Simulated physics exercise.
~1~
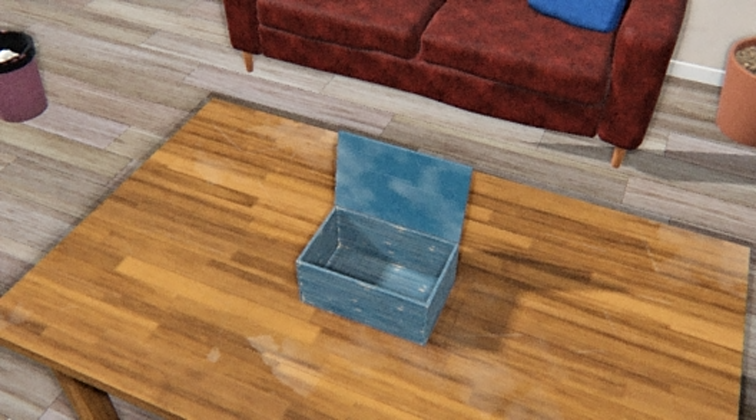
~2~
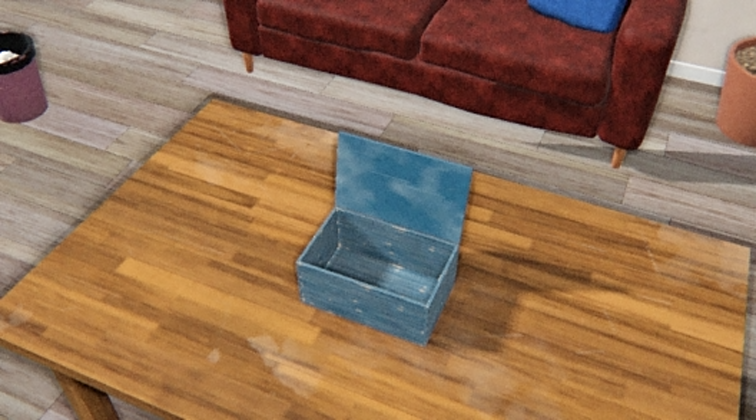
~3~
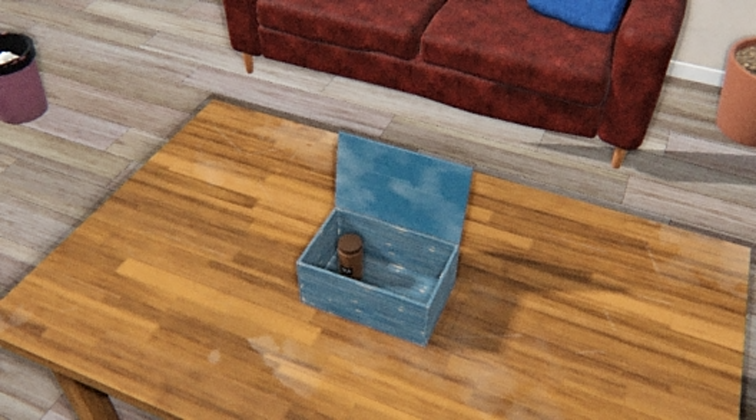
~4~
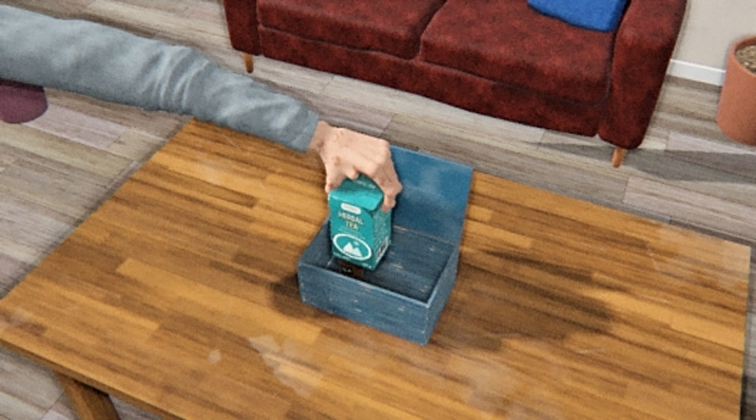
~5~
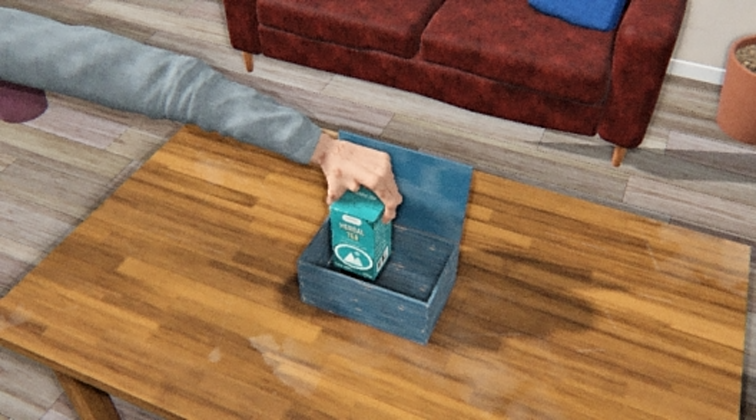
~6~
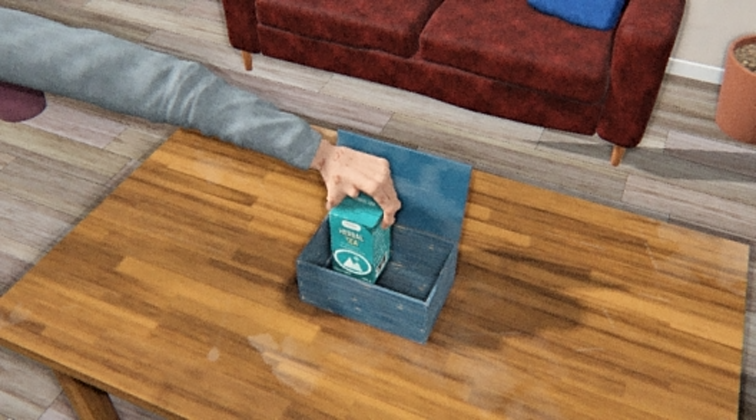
Living room table with an open blue box, a brown shaker appearing inside, then a hand lowering a turquoise carton into it.
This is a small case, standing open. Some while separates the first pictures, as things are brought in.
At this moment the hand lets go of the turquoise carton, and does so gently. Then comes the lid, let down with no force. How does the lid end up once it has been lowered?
The lid lowers completely.
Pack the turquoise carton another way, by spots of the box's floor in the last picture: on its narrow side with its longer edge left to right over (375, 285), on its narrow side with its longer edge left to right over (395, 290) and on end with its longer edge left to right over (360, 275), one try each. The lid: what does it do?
Case one lid open, case two lid shut, case three lid shut.
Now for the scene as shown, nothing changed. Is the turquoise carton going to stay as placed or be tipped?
Once everything settles, the turquoise carton ends up at a slant.
Then, 0.40 s after the last picture, turquoise carton tipped 65° from how it was near (391, 267); brown shaker tipped 17° from how it was.
Then, 1.10 s after the last picture, lid starting down; turquoise carton on its side near (398, 272).
Then, 1.70 s after the last picture, lid 50° above the rim; turquoise carton on its side near (398, 272).
Then, 2.10 s after the last picture, lid 14° above the rim; turquoise carton on its side near (398, 272).
At rest, lid shut; tipped over in the box, turquoise carton; brown shaker in place. Seen from the same camera at the end, turquoise carton near (398, 272).
